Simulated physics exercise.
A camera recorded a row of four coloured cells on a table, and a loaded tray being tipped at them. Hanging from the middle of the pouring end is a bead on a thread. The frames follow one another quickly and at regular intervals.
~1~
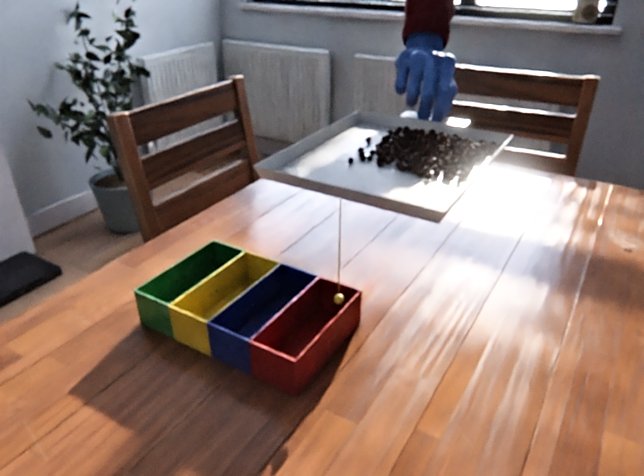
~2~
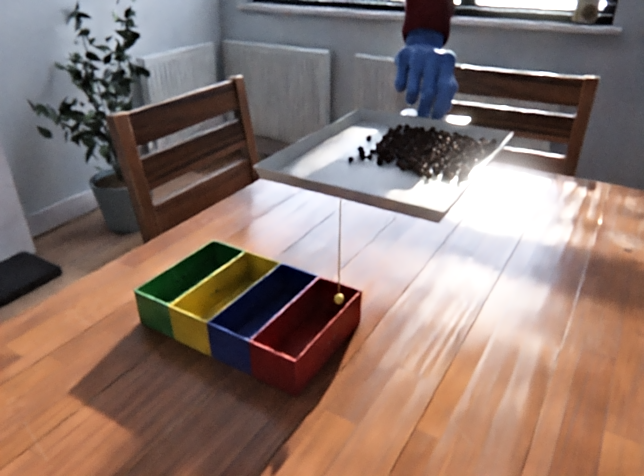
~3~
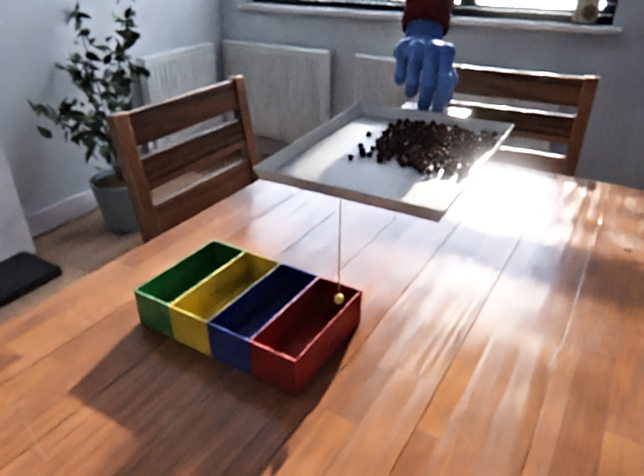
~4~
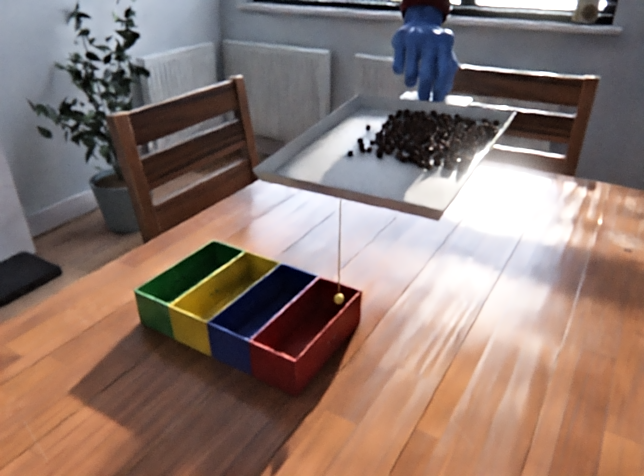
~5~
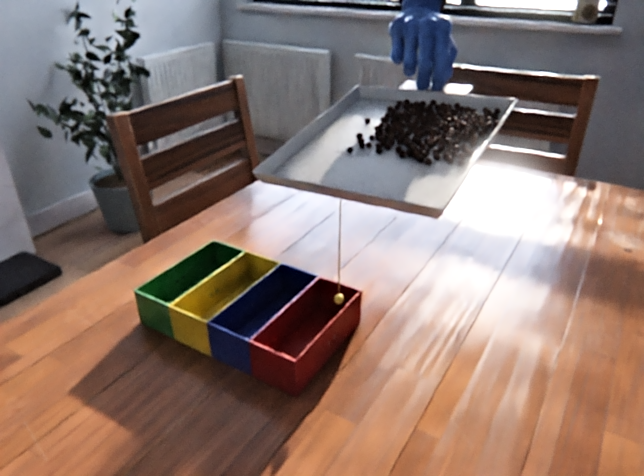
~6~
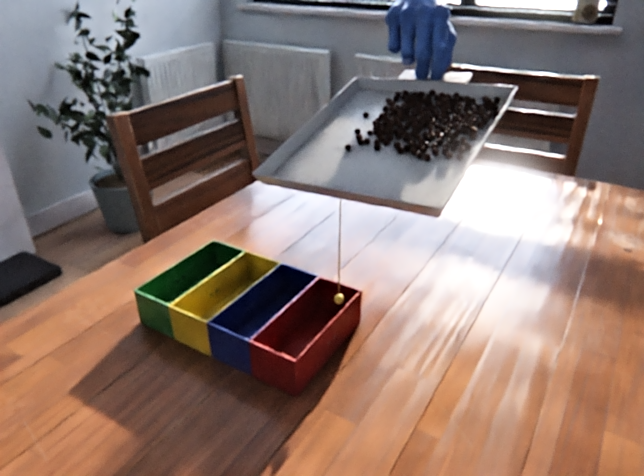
A tray of dark berries, held at its far edge by a blue-gloved hand, was slowly raised at the back above a wooden table, while the bead and the four coloured cells stayed still.
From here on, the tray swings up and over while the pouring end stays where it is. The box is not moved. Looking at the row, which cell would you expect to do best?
I would expect the blue cell to do best.
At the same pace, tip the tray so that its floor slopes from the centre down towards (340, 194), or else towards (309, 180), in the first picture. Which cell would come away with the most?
First red, then the cell in blue.
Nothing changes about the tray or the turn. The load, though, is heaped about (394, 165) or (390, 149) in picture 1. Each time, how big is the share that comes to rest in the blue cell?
The first start yields 40 per cent, the second 50 per cent.
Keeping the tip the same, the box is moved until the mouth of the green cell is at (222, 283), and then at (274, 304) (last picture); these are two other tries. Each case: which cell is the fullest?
At the first place yellow, at the second that green cell.
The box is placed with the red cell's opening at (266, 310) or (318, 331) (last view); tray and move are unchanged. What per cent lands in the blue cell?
First position: Some 20 %; second position: Some 40 %.
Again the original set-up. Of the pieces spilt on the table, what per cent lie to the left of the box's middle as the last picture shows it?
It works out at some 20 percent.
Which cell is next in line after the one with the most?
Second position is held by that red cell.
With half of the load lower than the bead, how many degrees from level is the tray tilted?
Angle: Close to 90°.
Soon, tray tipped steeply; about two thirds on the tray; a small part in the blue cell; a small part in the red cell; a small part in the yellow cell; a stray few in the green cell; a small part falling or outside the box.
A while on, tray tipped right over; a small part on the tray; about a quarter in the blue cell; about a quarter in the red cell; a small part in the yellow cell; a stray few in the green cell; about a third falling or outside the box.
Towards the end, tray tipped past a quarter turn; about half in the blue cell; about a quarter in the red cell; a small part in the yellow cell; a stray few in the green cell; a small part falling or outside the box.
Finally, tray tipped past a quarter turn; about half in the blue cell; about a quarter in the red cell; a small part in the yellow cell; a stray few in the green cell; a small part outside the box.
